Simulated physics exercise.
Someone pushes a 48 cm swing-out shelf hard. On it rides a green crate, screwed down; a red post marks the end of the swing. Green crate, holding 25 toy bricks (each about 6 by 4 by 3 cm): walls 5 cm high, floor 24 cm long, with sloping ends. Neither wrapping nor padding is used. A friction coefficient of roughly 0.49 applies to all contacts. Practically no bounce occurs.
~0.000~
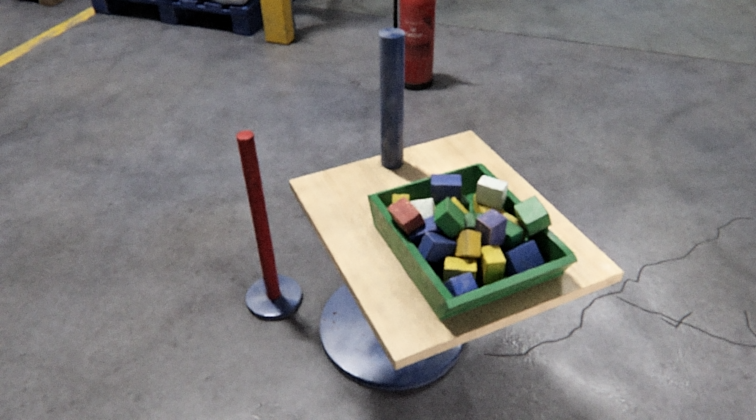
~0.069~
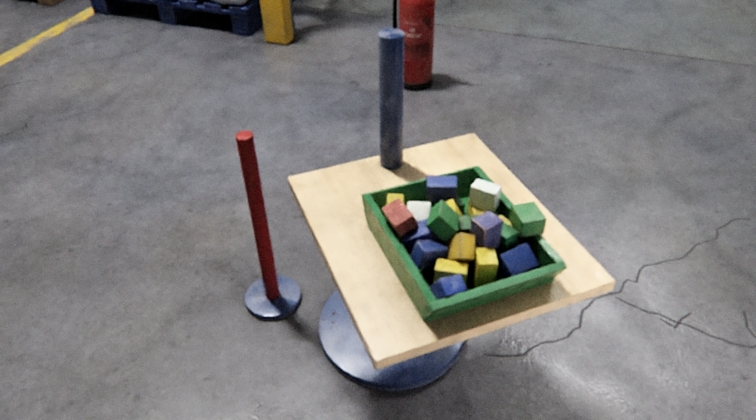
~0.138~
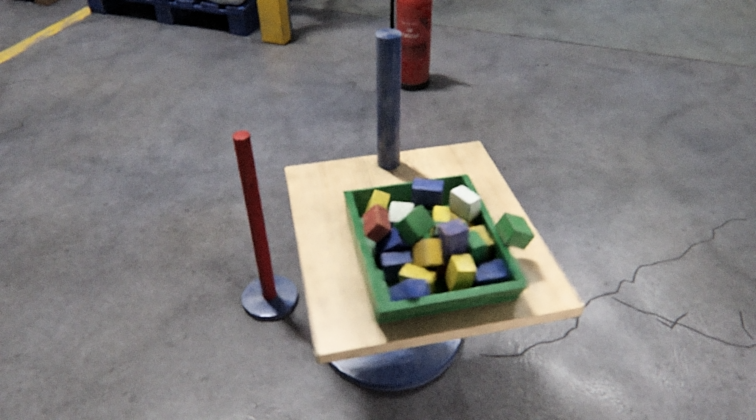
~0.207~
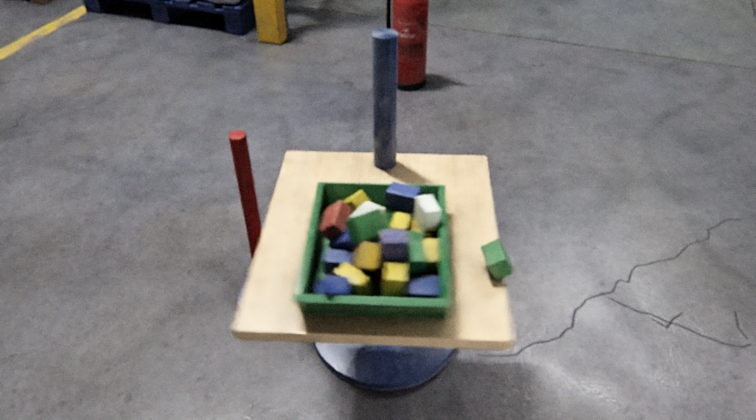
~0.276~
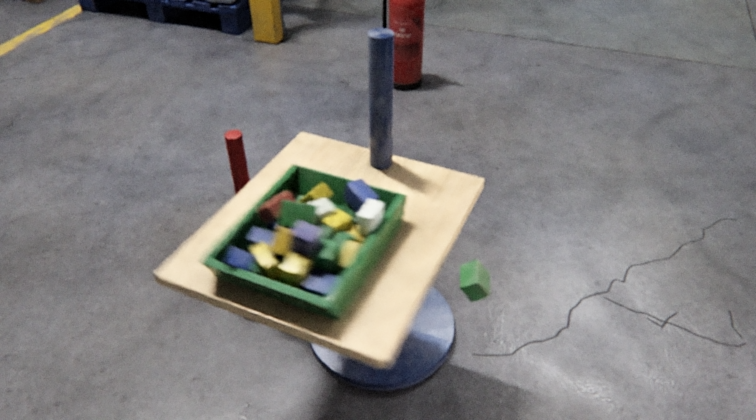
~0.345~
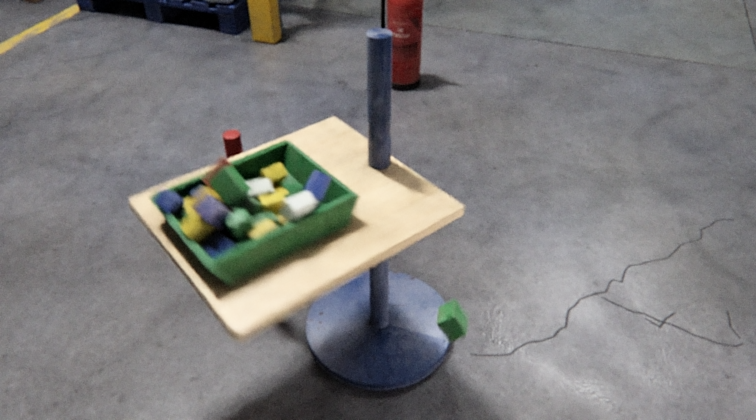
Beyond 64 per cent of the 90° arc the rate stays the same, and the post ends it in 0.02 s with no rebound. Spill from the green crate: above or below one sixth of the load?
Above.
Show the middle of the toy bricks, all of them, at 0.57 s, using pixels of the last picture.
(222, 173).
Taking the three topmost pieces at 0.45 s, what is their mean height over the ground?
Their middles sit some 70 cm up.
After 0.37 s, end of the swing.
After 0.45 s, 3 of 25 out of the green crate.
After 0.57 s, 7 of 25 out of the green crate.
After 0.79 s, 8 of 25 out of the green crate.
When it is over (at 1.22 s), 8 of 25 out of the green crate. Asked share, 8 of 25, 32 per cent.
